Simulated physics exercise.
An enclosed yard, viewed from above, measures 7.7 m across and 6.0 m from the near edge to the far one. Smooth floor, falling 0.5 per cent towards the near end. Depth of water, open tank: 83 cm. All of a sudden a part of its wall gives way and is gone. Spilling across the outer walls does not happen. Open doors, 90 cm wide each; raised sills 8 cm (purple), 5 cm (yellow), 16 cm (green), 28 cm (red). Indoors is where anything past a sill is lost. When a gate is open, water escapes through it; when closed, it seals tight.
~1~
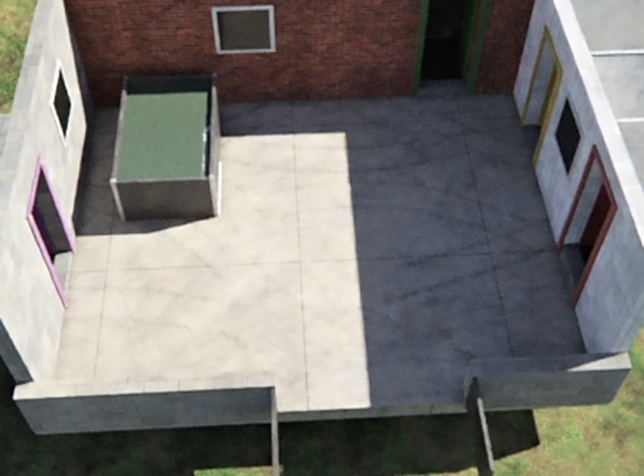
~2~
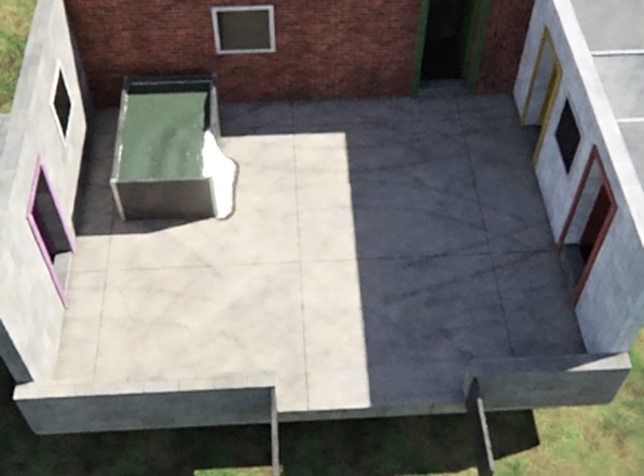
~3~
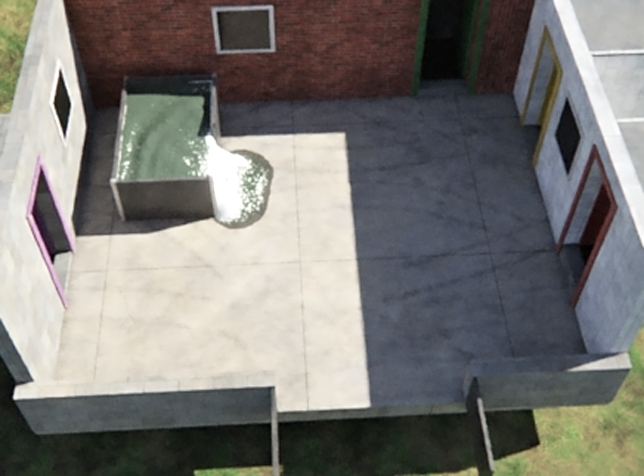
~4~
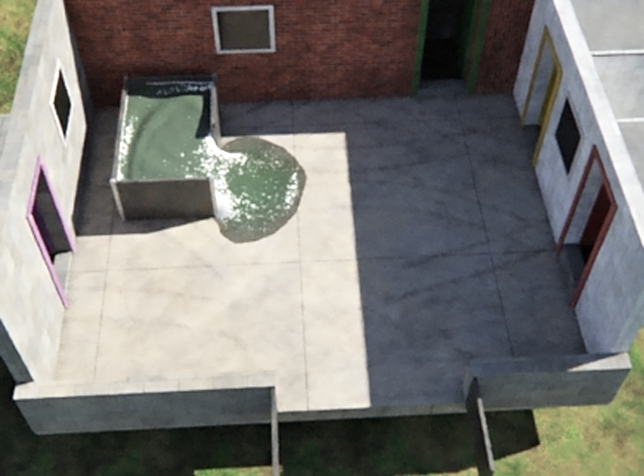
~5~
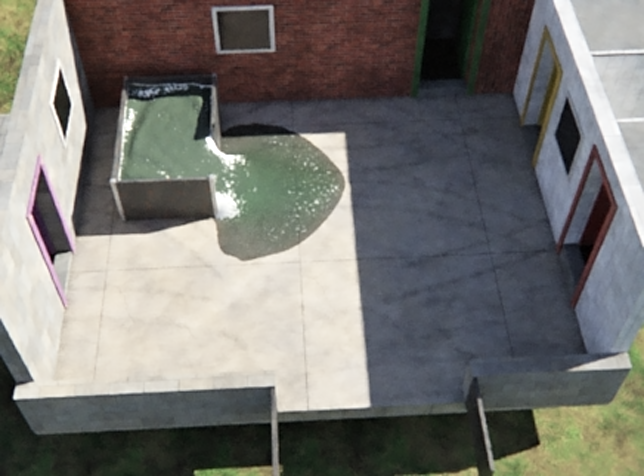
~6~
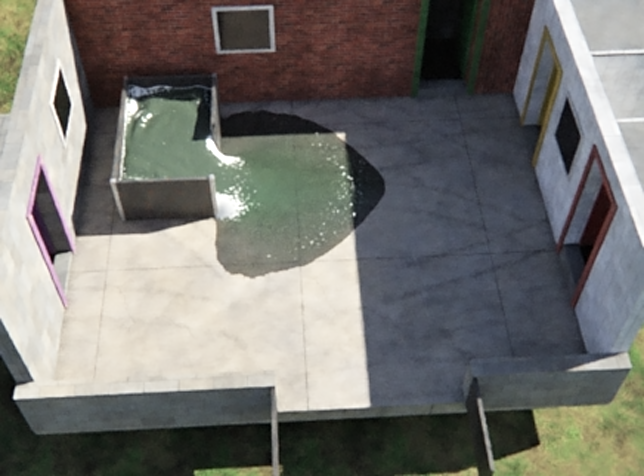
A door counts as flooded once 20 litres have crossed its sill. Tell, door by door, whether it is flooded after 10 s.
In the end purple door: Short of the limit, yellow door: Beyond the limit, green door: Short of the limit, red door: Short of the limit.
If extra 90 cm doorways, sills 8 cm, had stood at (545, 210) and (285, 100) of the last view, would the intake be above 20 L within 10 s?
Result in order - more than that, then not enough.
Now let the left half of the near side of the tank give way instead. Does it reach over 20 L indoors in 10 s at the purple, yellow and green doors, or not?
Then purple would come out on the high side, yellow on the low side and green on the low side.
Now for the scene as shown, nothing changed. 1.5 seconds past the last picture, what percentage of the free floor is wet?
I'd say around 65 % is wet.
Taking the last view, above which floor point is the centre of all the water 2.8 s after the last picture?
At roughly (353, 202).
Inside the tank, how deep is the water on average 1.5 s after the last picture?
Average depth: About 36 cm.
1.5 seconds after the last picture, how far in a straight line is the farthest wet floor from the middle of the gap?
Roughly 6.0 m.
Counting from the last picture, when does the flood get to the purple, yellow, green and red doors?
So, purple at 9.0 s, then yellow at 0.9 s, green at 0.9 s, and red at 1.2 s.
Then, 0.7 s after the last picture water covers 45 % of the floor and is deepest (40 cm) near (224, 193); purple door not reached, yellow door not reached, green door not reached, red door not reached.
Then, 1.5 s after the last picture water covers 65 % of the floor and is deepest (29 cm) near (224, 193); purple door not reached, yellow door 13 cm at the sill, 25 L in, green door 10 cm at the sill, 0 L in, red door 22 cm at the sill, 0 L in.
Then, 2.8 s after the last picture water covers 65 % of the floor and is deepest (27 cm) near (577, 336); purple door not reached, yellow door 20 cm at the sill, 123 L in, green door 8 cm at the sill, 0 L in, red door 14 cm at the sill, 0 L in.
Then, 5.3 s after the last picture water covers 65 % of the floor and is deepest (14 cm) near (548, 230); purple door not reached, yellow door 10 cm at the sill, 221 L in, green door 9 cm at the sill, 0 L in, red door 11 cm at the sill, 0 L in.
Then, 9.3 s after the last picture water covers 85 % of the floor and is deepest (10 cm) near (559, 359); purple door 2 cm at the sill, 0 L in, yellow door 7 cm at the sill, 248 L in, green door 6 cm at the sill, 0 L in, red door 8 cm at the sill, 0 L in.
